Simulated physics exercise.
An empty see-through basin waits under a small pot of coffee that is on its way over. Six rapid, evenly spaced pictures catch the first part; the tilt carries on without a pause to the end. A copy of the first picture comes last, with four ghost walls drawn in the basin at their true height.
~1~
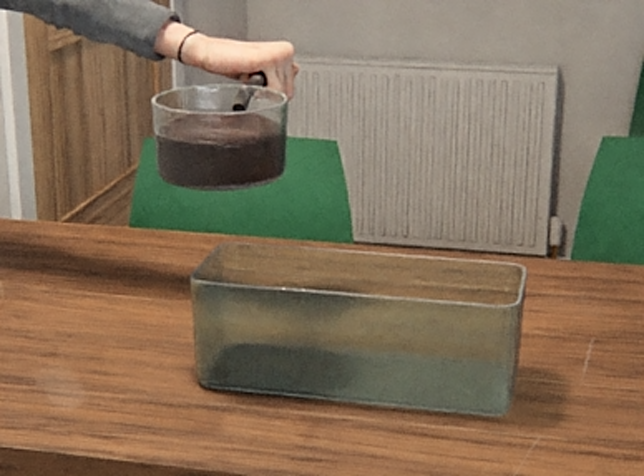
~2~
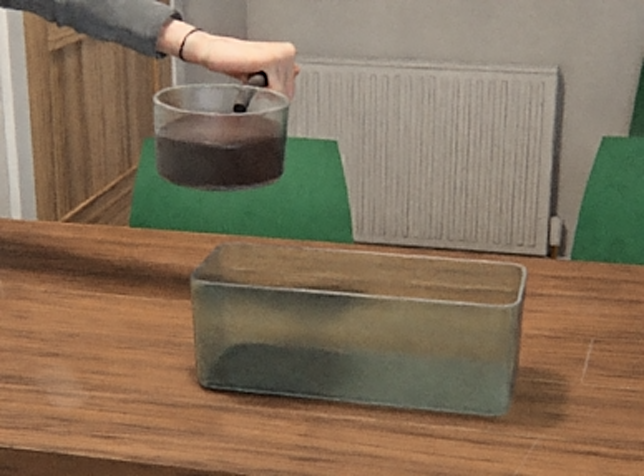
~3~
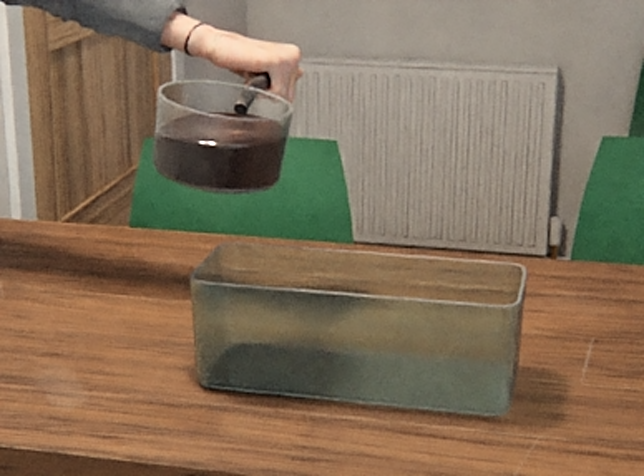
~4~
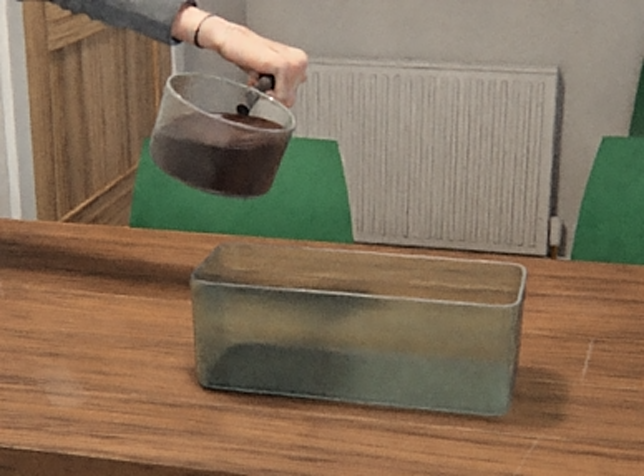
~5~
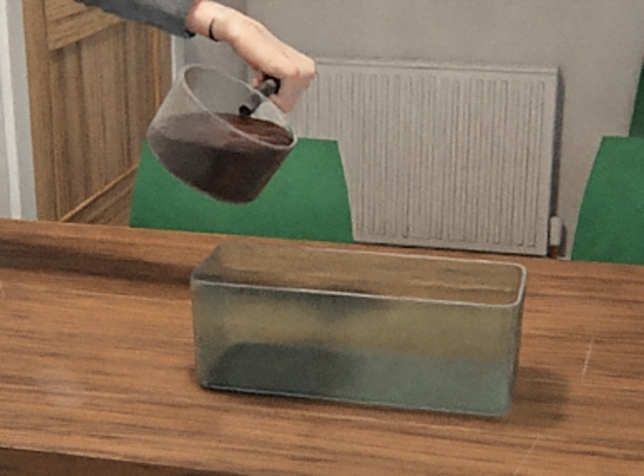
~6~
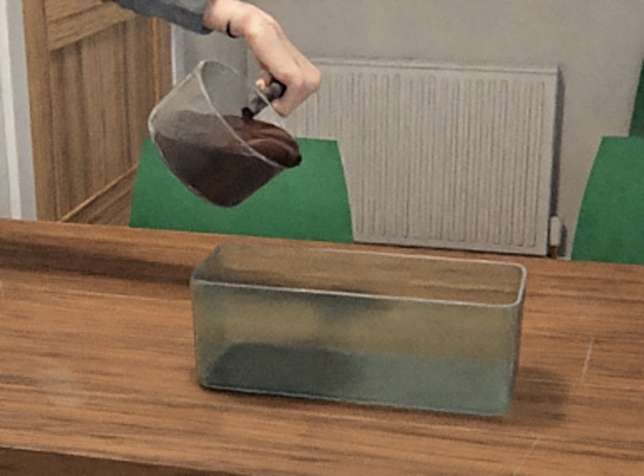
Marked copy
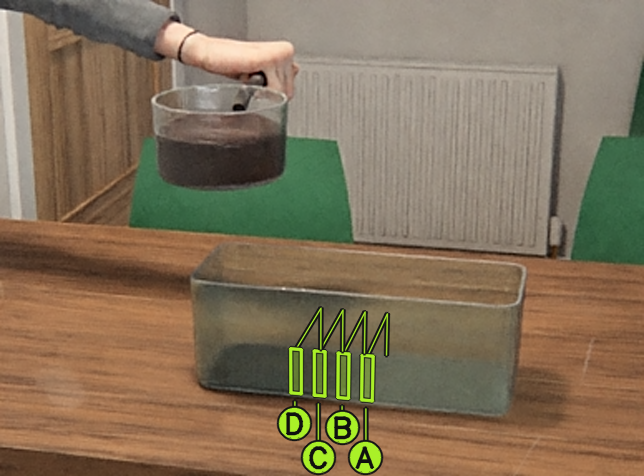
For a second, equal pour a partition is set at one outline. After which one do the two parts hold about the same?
C is best.
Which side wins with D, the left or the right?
The right side.
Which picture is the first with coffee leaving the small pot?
Picture 6.
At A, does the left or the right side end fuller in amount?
The left one.
On the marked copy, A at (365, 408); B at (342, 406); C at (318, 403); D at (294, 401).
With A, about 91 % ends left of the wall and 6 % right of it; 3 % is lost outside.
With B, about 83 % ends left of the wall and 11 % right of it; 6 % is lost outside.
With C, about 49 % ends left of the wall and 50 % right of it.
With D, about 9 % ends left of the wall and 91 % right of it.
